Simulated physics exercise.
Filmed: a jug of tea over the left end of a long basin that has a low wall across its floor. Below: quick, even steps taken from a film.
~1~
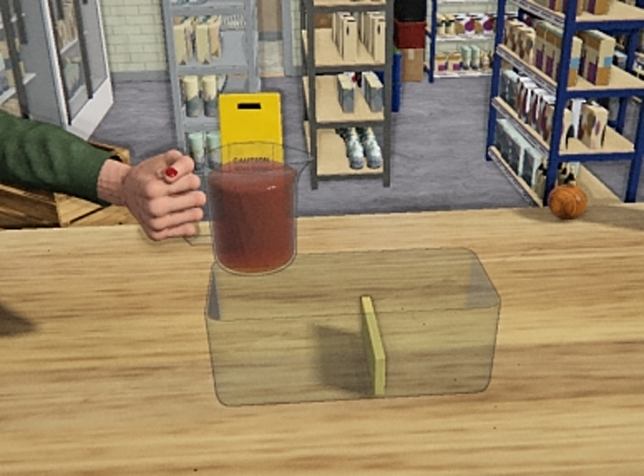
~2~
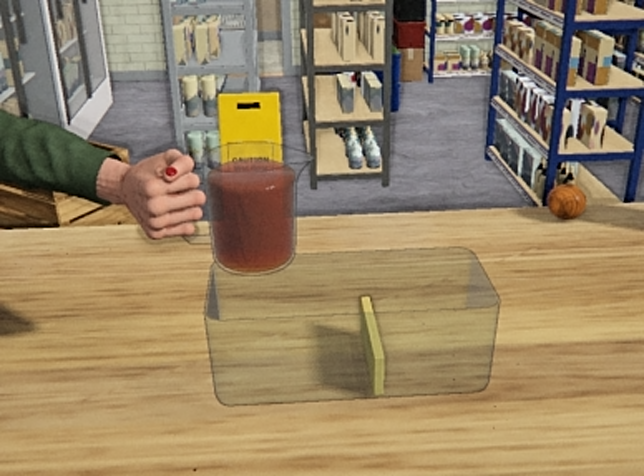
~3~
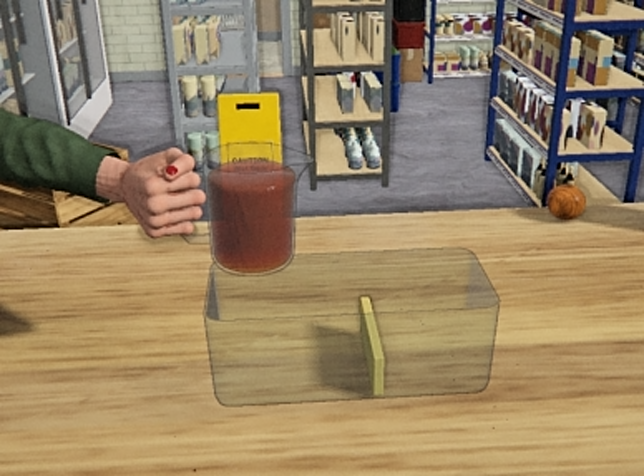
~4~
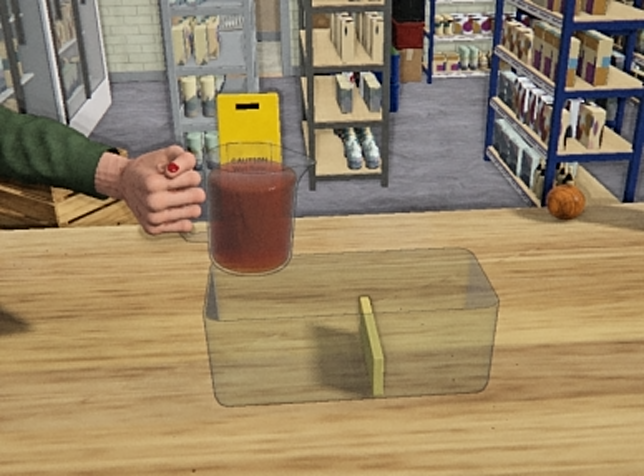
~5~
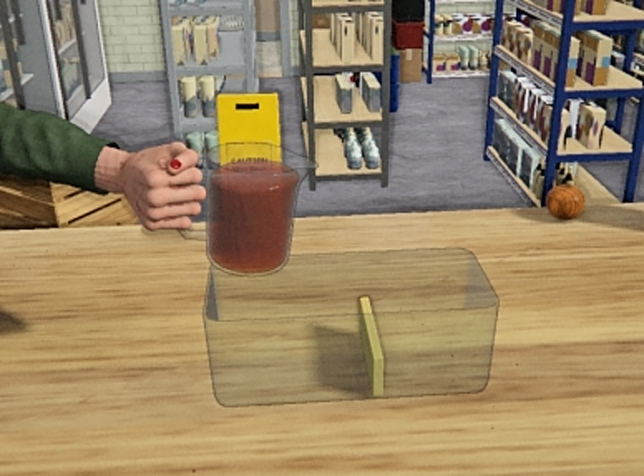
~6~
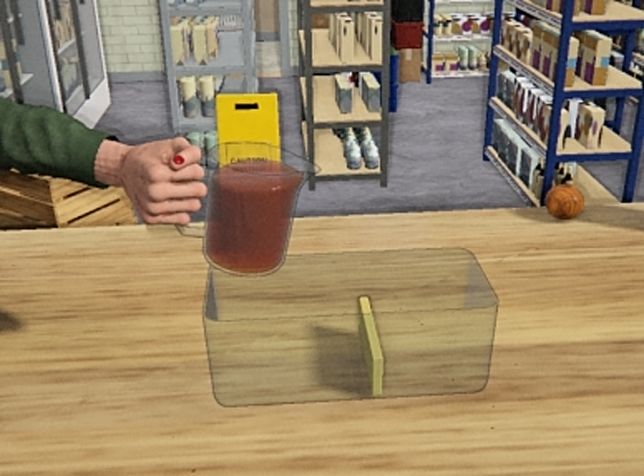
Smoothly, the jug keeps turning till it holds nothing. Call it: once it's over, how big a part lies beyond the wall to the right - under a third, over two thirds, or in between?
In between.
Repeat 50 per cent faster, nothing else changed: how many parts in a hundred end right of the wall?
Roughly 35 in a hundred.
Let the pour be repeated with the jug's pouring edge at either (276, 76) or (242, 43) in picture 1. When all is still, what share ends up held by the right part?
Roughly 20 percent on the first try and 5 percent on the second.
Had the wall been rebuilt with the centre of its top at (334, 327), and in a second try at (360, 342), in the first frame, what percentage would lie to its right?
Well, it's close to 95 per cent for the first one, then 70 per cent for the other.
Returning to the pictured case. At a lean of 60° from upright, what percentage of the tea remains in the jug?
Around 85 in a hundred has not poured out yet.
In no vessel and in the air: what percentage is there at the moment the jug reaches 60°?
It's close to 10 percent.
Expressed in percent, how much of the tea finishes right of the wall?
40 % or thereabouts.
A moment on, the tilt is 60° and 84 per cent is still to pour, 1 is left of the wall and 4 right of it.
Next, the tilt is 90° and 39 per cent is still to pour, 16 is left of the wall and 32 right of it.
Then the tilt is 96° and 8 per cent is still to pour, 48 is left of the wall and 42 right of it.
Later the tilt is 96° and 1 per cent is still to pour, 56 is left of the wall and 42 right of it.
At rest 57 per cent lies left of the wall, 42 right of it and 1 outside.
